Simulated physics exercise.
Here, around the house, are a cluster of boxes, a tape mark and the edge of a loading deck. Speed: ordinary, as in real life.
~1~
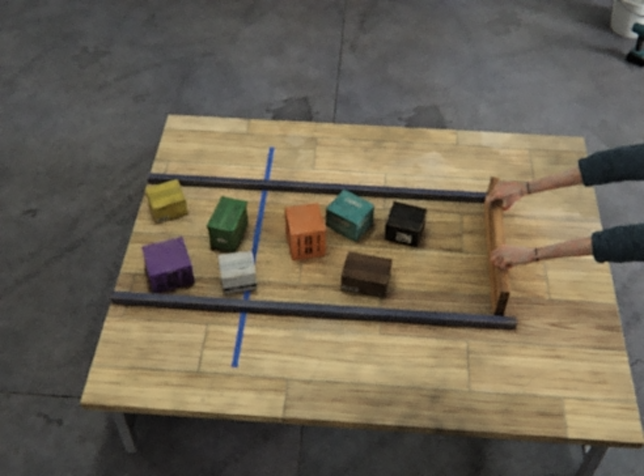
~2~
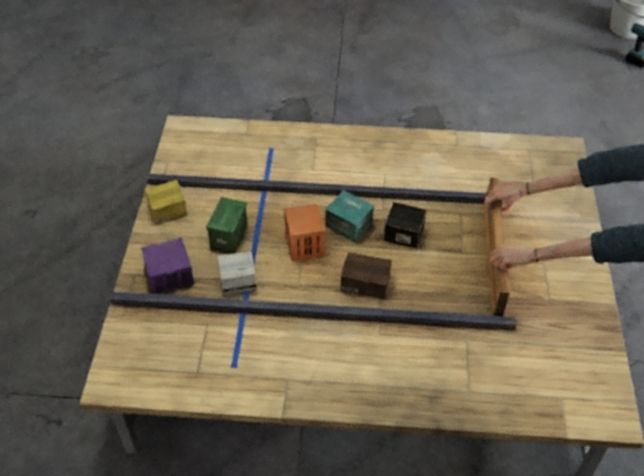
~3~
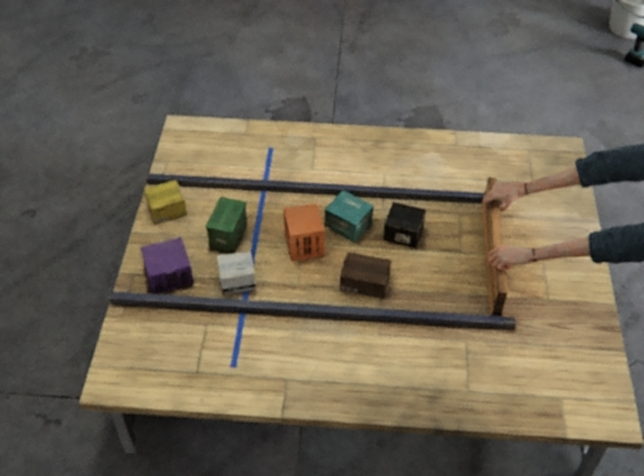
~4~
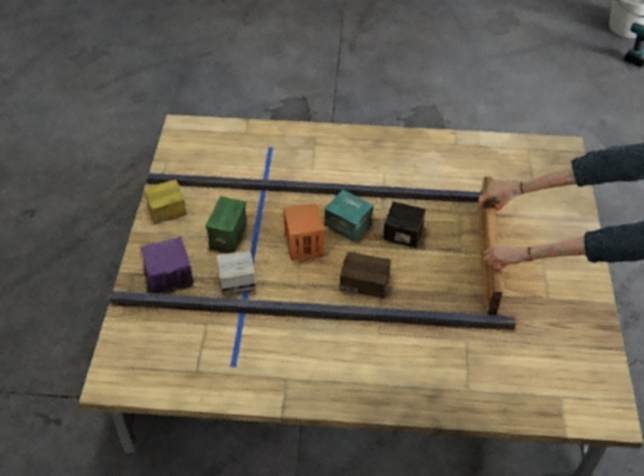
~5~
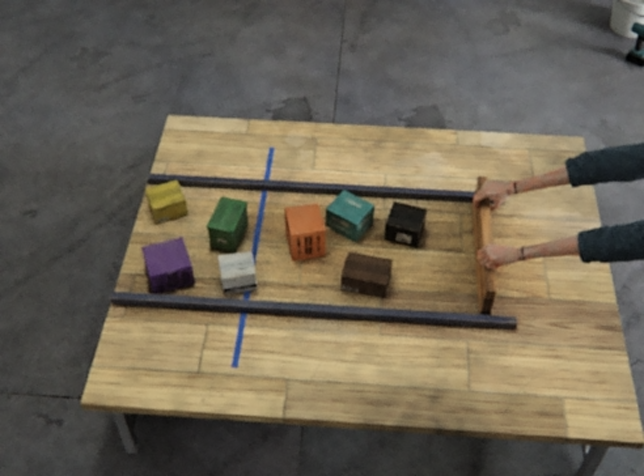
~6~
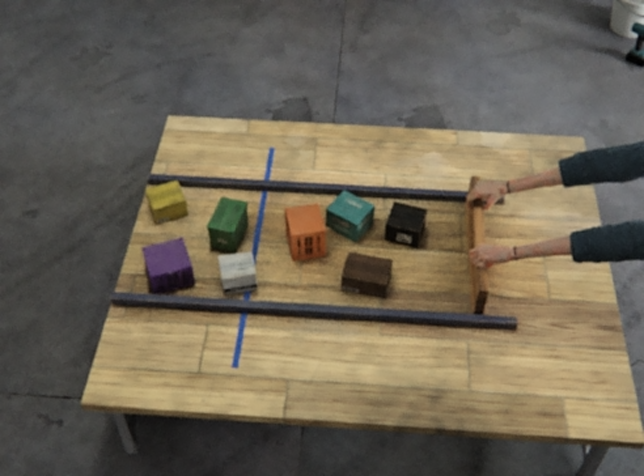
The clip opens on a wooden table where eight coloured boxes sit scattered between two dark rails, some on either side of a blue tape line. At the right, two hands hold a wooden plank upright across the rails, then slide it slightly left while the boxes stay still.
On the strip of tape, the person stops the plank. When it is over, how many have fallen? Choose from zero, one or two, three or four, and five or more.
When it is over, zero have fallen.
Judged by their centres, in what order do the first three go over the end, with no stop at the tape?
Earliest first: Purple crate, yellow parcel, white parcel.
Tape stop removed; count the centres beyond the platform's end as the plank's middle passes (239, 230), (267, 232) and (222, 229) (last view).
The numbers past the end are 0, 0 and 1.
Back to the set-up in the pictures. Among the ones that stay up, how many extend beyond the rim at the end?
Count: 0.
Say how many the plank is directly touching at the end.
Result: 3 in all.
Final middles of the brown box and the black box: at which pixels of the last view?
Final positions - brown box around (226, 277), black box around (242, 216).
A little later, none off yet; yellow parcel at rest near (167, 202); purple crate at rest near (169, 266); green tote at rest near (229, 225).
When it is over, the number that fall off is zero.
